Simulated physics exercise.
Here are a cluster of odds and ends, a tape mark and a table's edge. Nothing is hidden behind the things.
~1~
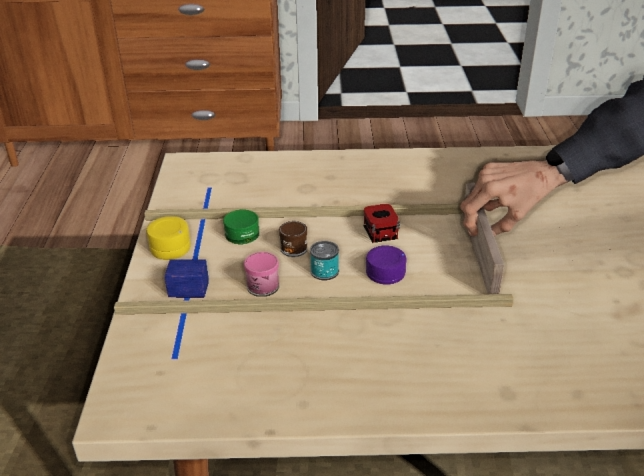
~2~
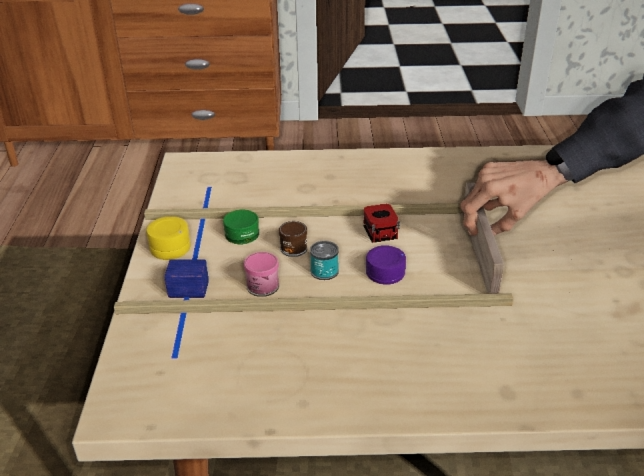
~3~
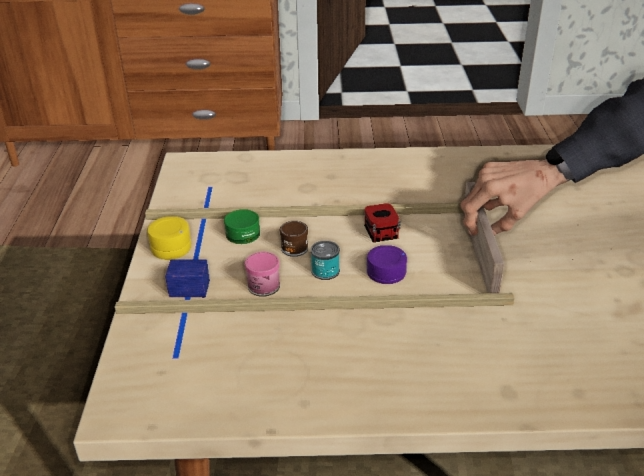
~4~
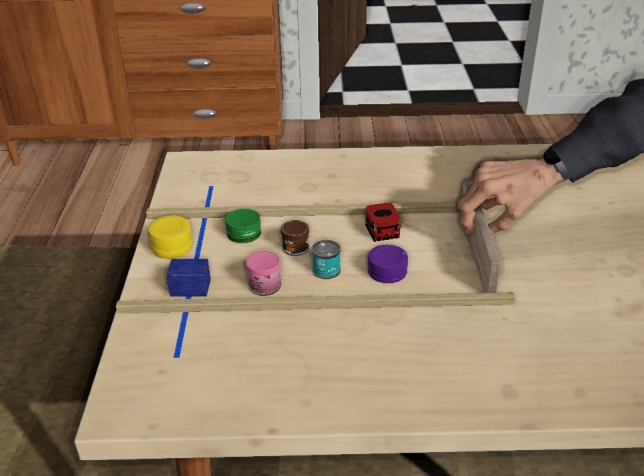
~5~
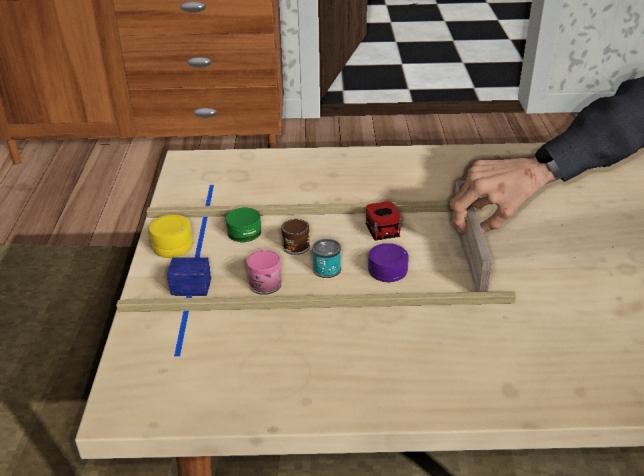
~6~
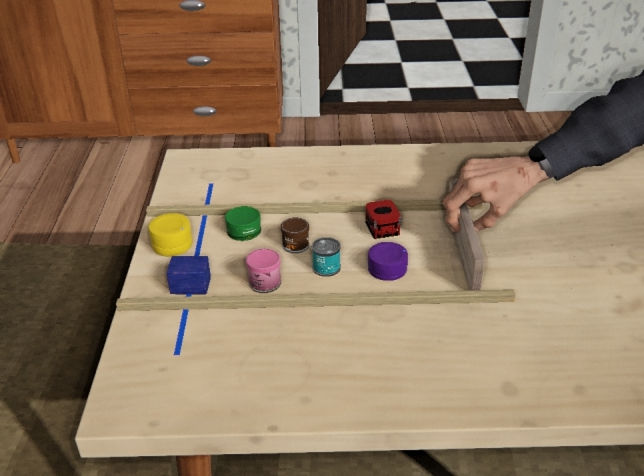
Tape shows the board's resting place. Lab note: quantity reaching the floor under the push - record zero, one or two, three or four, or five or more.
Most likely the drop count will come to one or two.
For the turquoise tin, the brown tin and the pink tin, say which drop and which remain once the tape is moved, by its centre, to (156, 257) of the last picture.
Outcome: The turquoise tin is gone; the brown tin is safe; the pink tin is safe.
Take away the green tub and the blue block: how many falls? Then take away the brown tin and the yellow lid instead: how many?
That gives 0 in the first case, then 0 in the second.
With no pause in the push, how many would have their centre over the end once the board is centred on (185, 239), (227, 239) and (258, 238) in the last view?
The numbers past the end are 1, 0 and 0.
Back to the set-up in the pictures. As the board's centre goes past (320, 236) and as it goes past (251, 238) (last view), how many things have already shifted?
3, then 6.
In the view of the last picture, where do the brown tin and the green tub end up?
Look around (184, 238) for the first and around (157, 223) for the second.
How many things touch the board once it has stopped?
Number: 4.
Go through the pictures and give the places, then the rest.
In the first frame, yellow lid (169, 238); blue block (187, 279); green tub (242, 227); board (482, 237); tape (195, 260).
In the second frame, blue block (187, 278); turquoise tin (324, 261).
In the third frame, green tub (242, 227); brown tin (294, 238).
In the fourth frame, yellow lid (171, 237); purple lid (388, 263).
In the fifth frame, blue block (190, 276); red case (383, 221).
In the sixth frame, yellow lid (171, 234); blue block (189, 275); green tub (243, 224); board (464, 233); tape (197, 256).
Soon after, none off yet; yellow lid at rest near (171, 234); blue block at rest near (189, 275); green tub at rest near (243, 224).
After that, none off yet; yellow lid at rest near (171, 234); blue block at rest near (189, 275); green tub moving near (234, 224).
In the end, the number that fall off is one or two; gone, yellow lid.
